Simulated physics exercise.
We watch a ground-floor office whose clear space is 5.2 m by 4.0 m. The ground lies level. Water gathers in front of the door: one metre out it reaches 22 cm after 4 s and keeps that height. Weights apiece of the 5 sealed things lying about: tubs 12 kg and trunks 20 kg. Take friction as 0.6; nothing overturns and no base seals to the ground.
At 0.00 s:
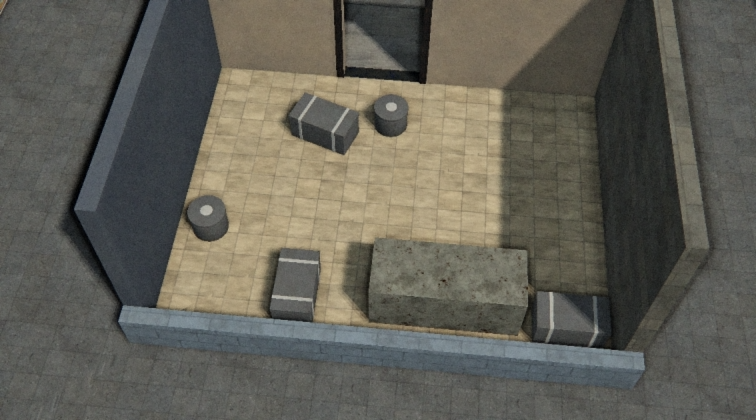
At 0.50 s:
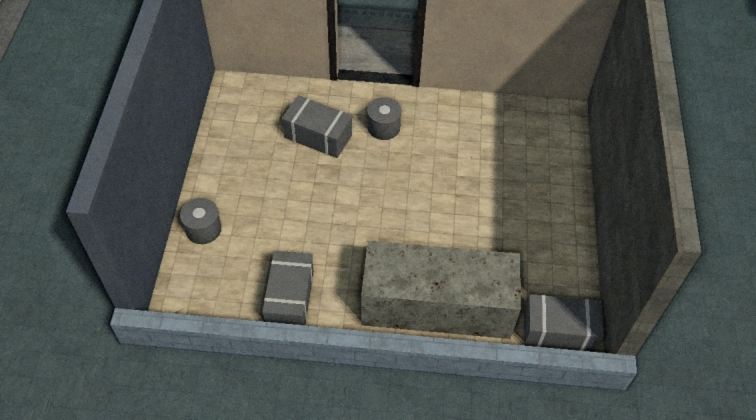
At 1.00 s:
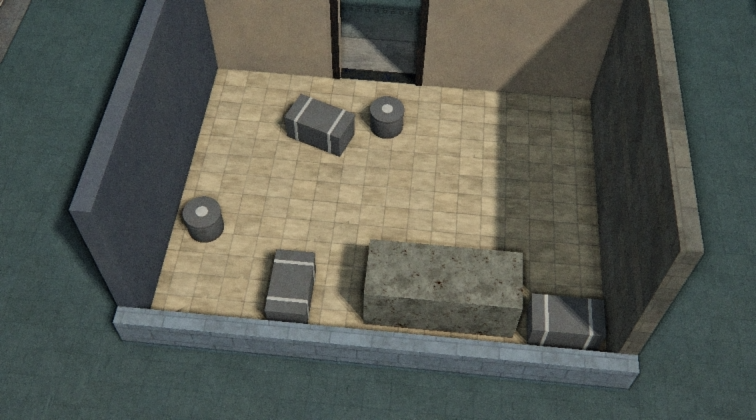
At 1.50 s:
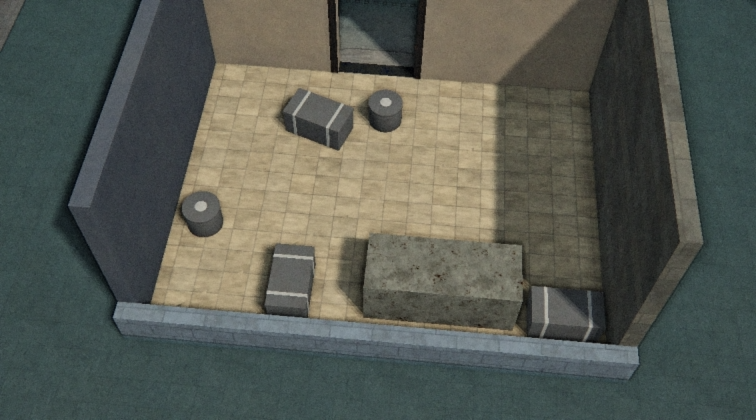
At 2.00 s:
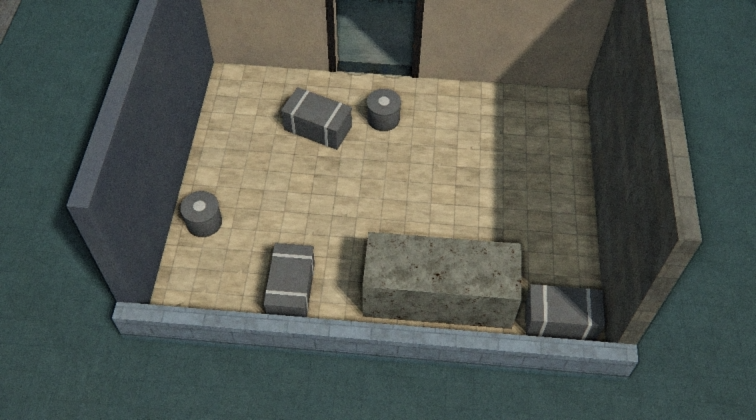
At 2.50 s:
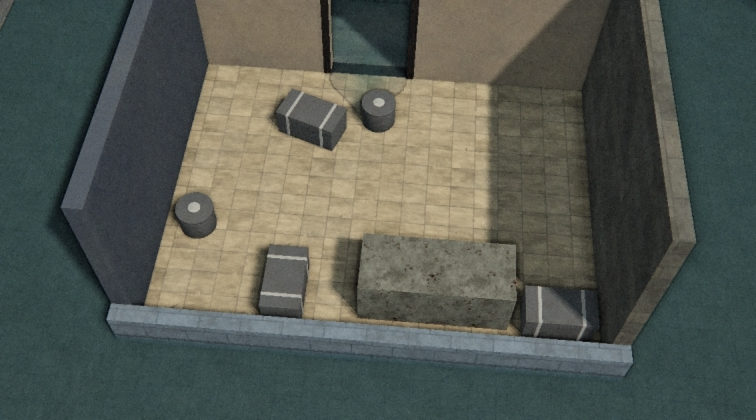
A roofless room with a pale tiled floor is seen from high above, its open doorway in the tan back wall. Dark grey tubs and white-banded trunks stand around a mottled grey block near the low front wall, as the paving outside turns from grey to dark teal. The view shifts slightly, nothing inside moves, and finally a thin patch of water edges in at the doorway.
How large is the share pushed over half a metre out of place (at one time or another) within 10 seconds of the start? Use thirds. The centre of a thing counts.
It is one to two thirds.
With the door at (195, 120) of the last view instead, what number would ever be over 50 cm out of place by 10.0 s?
In that case 2 of them.
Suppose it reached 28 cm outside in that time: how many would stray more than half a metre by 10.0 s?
In that case 3 of them.
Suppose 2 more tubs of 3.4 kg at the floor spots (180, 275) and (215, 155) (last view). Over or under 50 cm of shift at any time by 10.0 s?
In turn: Less, short of it.
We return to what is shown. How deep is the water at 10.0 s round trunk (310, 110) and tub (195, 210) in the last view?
About 5 and 8 cm.
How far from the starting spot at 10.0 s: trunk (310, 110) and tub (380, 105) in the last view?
In turn: 140 cm, 150 cm.
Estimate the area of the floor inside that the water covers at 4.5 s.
Roughly 7.0 m2.
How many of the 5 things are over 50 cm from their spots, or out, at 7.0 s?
2 of them.
After 3.5 s 0 of 5 are over 50 cm from their spots; 0 afloat.
After 4.5 s 1 of 5 are over 50 cm from their spots; 0 afloat.
After 7.0 s 2 of 5 are over 50 cm from their spots; 0 afloat.
After 10.0 s 3 of 5 are over 50 cm from their spots, and 3 have been at some point; 3 afloat.
